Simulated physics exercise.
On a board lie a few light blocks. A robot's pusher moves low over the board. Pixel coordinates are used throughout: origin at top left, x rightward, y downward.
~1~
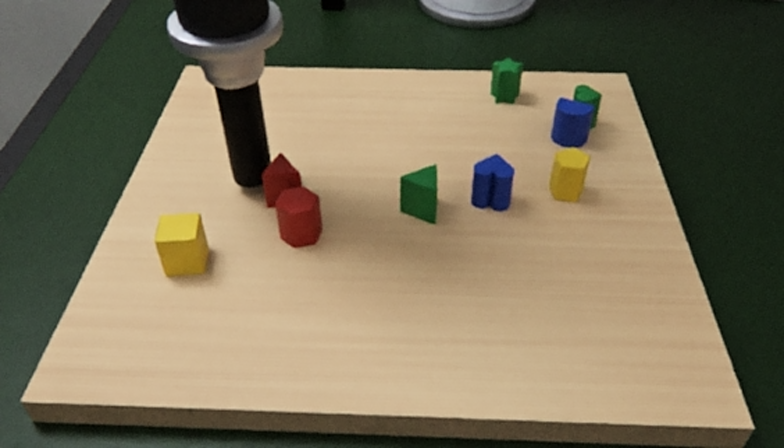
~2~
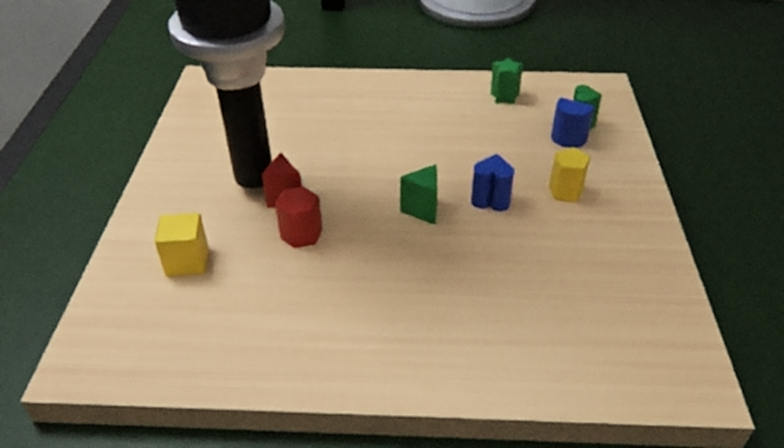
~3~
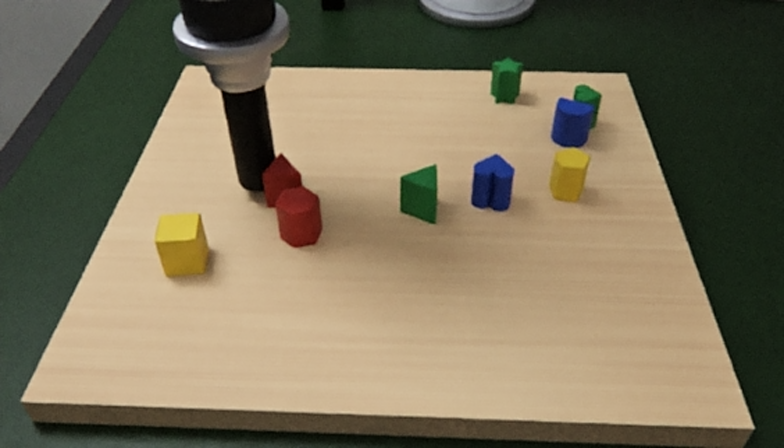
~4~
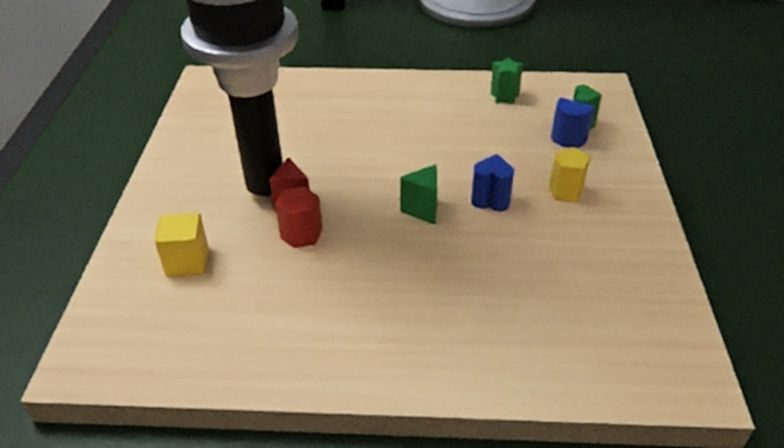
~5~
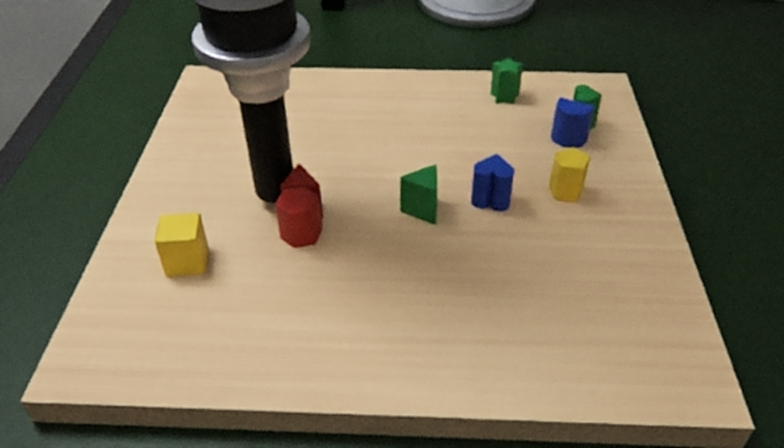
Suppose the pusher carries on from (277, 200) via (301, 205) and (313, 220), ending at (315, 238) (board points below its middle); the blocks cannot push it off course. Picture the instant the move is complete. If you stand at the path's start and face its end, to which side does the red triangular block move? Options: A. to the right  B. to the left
It's B.
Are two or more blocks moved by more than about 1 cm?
Yes, I think so.
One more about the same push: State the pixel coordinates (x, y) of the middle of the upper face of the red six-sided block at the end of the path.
Its top middle: (297, 233).
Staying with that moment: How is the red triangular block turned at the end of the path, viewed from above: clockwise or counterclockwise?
Answer: Anticlockwise.
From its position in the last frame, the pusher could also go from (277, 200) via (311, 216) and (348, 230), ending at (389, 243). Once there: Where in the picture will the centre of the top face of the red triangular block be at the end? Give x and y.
The middle of its upper face should be somewhere near (424, 214).
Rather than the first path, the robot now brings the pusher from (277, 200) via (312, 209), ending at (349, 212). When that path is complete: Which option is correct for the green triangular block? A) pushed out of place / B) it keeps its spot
Choice B: It keeps its spot.
On the path given first. Halfway along, pusher (309, 203); red six-sided block (298, 205), turned 30° clockwise; red triangular block (335, 189), turned 20° clockwise.
At the end, pusher (314, 229); red six-sided block (297, 233), turned 40° clockwise; red triangular block (347, 200), turned 25° anticlockwise.
